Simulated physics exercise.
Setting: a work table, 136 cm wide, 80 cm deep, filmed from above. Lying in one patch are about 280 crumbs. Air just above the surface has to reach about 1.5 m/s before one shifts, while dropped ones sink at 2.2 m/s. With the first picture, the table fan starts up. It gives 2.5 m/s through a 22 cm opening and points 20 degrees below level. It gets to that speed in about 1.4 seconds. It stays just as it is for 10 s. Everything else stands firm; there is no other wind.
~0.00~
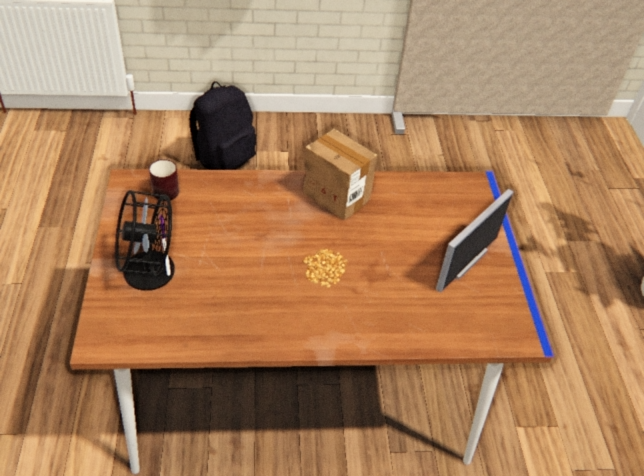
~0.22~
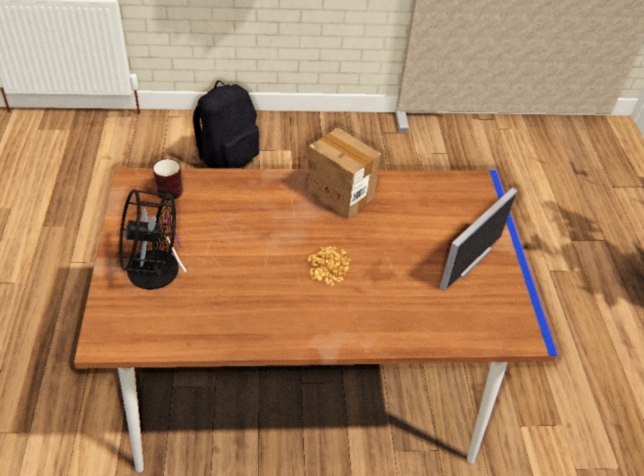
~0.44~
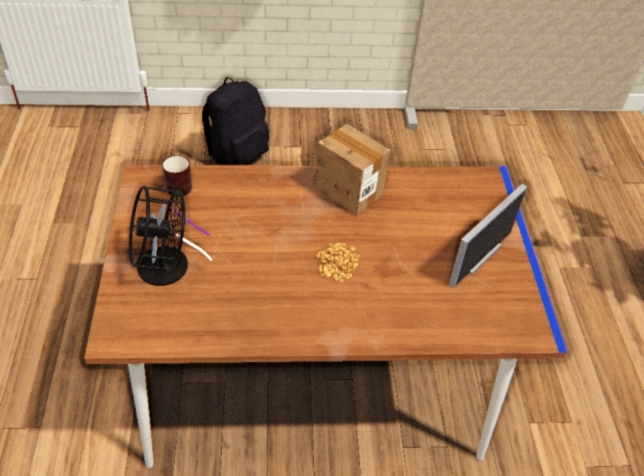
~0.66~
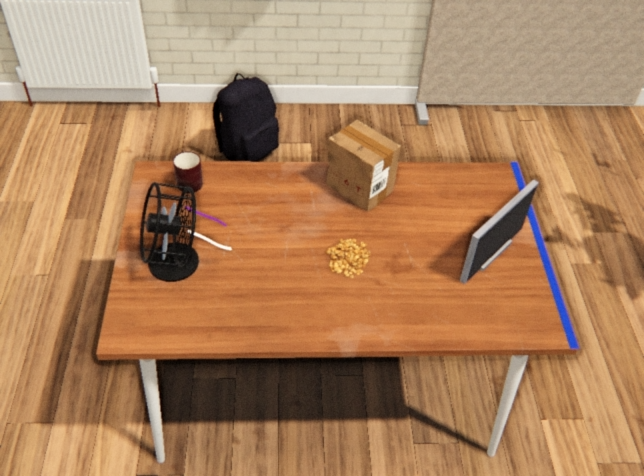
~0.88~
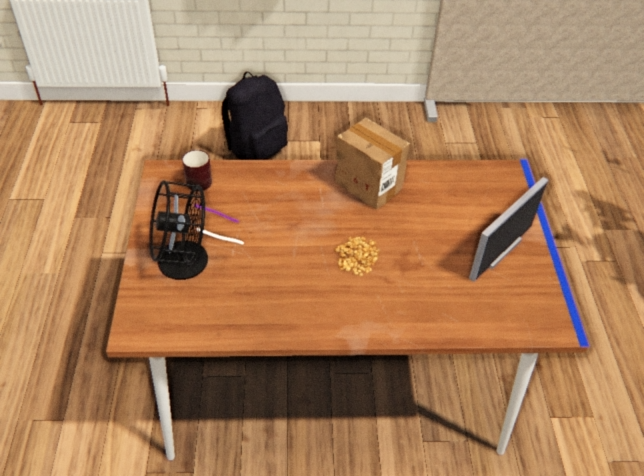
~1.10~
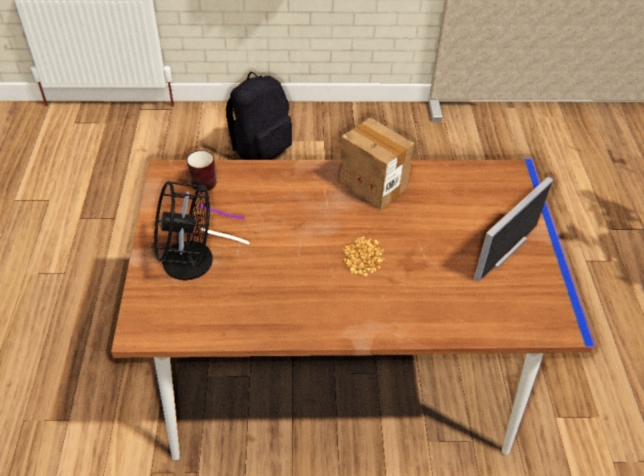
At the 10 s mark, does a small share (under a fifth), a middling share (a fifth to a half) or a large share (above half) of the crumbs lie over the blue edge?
A middling share.
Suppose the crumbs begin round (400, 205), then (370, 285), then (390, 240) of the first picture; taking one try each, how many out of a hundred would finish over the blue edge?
In that order: 0 %, 40 %, 80 %.
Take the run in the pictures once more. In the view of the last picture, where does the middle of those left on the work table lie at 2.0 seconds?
(488, 258), roughly.
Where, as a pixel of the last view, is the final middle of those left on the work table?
I'd put it close to (488, 256) in the last view.
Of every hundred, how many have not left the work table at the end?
Roughly 70 %.
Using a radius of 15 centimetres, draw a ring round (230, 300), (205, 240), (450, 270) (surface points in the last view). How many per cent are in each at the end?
First spot near 0 %, second near 0 %, third near 30 %.
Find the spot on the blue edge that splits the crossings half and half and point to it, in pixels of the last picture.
(589, 332).
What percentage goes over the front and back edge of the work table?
Roughly 3 per cent at the front edge and 0 per cent at the back edge.
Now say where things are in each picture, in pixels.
In the first frame, the middle of the crumbs is near (325, 268), none has stirred yet and the mouth of the table fan is at (143, 233).
In the second frame, the middle of the crumbs is near (329, 263), none has stirred yet and the blue edge is centred on (523, 252).
In the third frame, the middle of the crumbs is near (338, 260), none has stirred yet, the top of a box is at (354, 146) and the top of a laptop is at (496, 212).
In the fourth frame, the middle of the crumbs is near (349, 256) and none has stirred yet.
In the fifth frame, the middle of the crumbs is near (358, 254) and none has stirred yet.
In the sixth frame, the middle of the crumbs is near (362, 257) and about 1 % have left their places.
After 2.0 s, 12 % are over the blue edge; the middle of those still in play is near (488, 258); 34 % have settled or left.
After 3.2 s, 22 % are over the blue edge; the middle of those still in play is near (488, 258); 60 % have settled or left.
After 5.5 s, 26 % are over the blue edge; the middle of those still in play is near (488, 256); 68 % have settled or left.
After 10.0 s, at the end, 31 % are over the blue edge; the middle of those still in play is near (488, 256).
